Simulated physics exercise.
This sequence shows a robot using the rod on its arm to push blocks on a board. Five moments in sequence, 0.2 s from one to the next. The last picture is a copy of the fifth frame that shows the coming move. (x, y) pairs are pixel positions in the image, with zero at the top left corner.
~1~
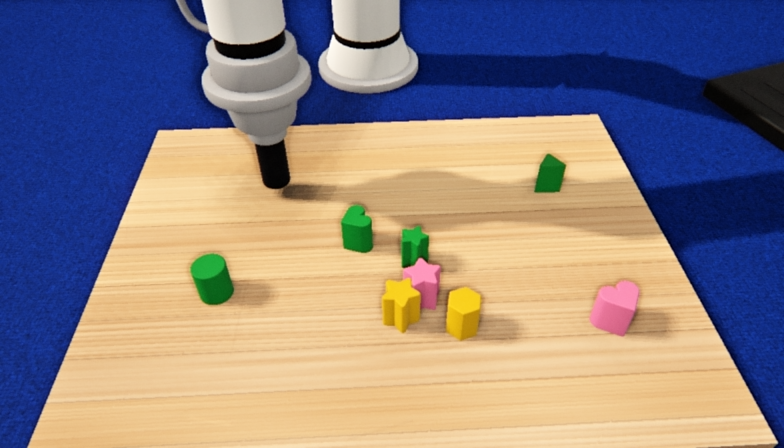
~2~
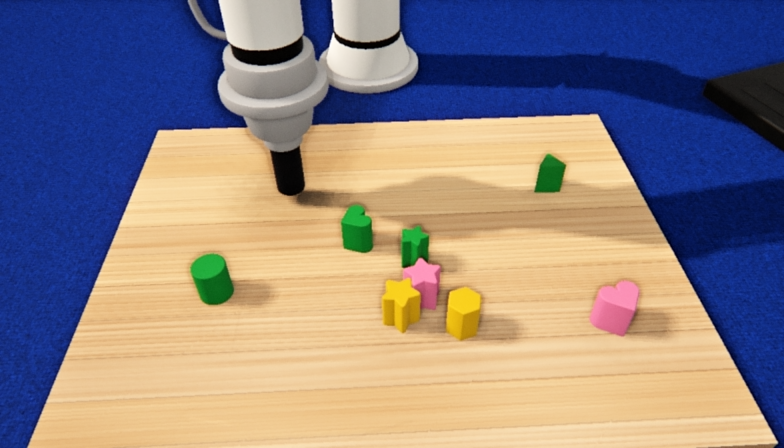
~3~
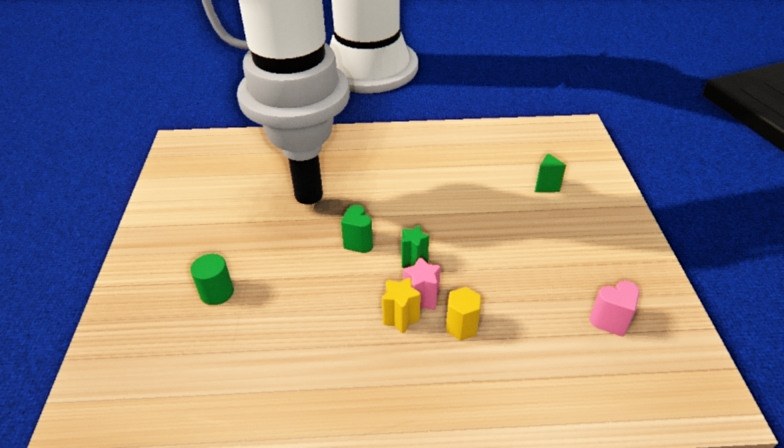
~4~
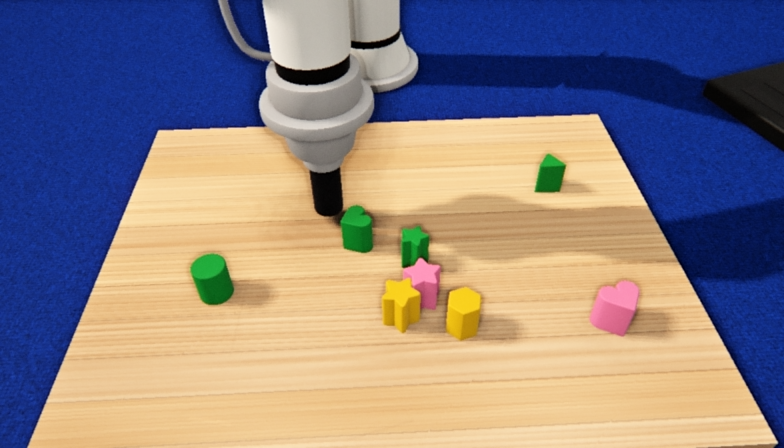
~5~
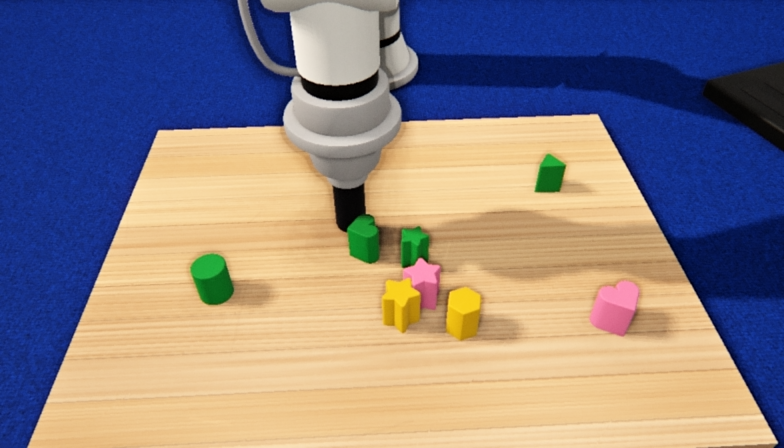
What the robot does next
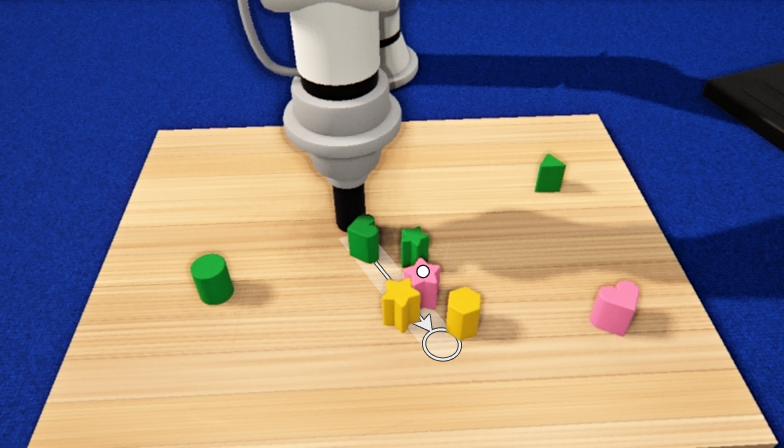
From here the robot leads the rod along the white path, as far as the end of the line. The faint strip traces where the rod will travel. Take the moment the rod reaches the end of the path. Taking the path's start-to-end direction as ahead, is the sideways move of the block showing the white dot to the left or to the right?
It's set to shift left.
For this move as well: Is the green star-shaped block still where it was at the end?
It seems so.
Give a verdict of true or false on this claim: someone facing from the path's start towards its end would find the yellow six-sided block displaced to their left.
The statement is correct.
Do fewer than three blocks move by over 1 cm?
It seems not.
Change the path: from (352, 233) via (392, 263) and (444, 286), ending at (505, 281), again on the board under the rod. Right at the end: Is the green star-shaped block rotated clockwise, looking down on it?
Final answer: No.
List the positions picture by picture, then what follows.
In the first frame, lower end of the rod (277, 182), tops of blocks, green heart-shaped block (356, 216), yellow star-shaped block (401, 291), green star-shaped block (414, 235), pink star-shaped block (423, 271), yellow six-sided block (465, 300).
In the second frame, rod (292, 188), blocks as before.
In the third frame, rod (309, 197), blocks as before.
In the fourth frame, rod (329, 208), blocks as before.
In the fifth frame, rod (351, 224), green heart-shaped block (364, 225), yellow star-shaped block (401, 291), green star-shaped block (414, 235), pink star-shaped block (423, 271), yellow six-sided block (465, 300).
The drawn path runs from (352, 233) directly to (442, 344); the dot is on the pink star-shaped block.
The first path, step by step. One third of the way, rod (379, 257); green heart-shaped block (382, 262), turned 50° clockwise.
Two thirds of the way, rod (409, 294); green heart-shaped block (391, 297), turned 95° clockwise; yellow star-shaped block (410, 317), turned 15° anticlockwise; pink star-shaped block (441, 281), turned 35° anticlockwise.
At the end, rod (443, 335); green heart-shaped block (391, 302), turned 110° clockwise; yellow star-shaped block (412, 329); green star-shaped block not moved; pink star-shaped block (464, 296), turned 95° anticlockwise; yellow six-sided block (498, 309), turned 25° clockwise.
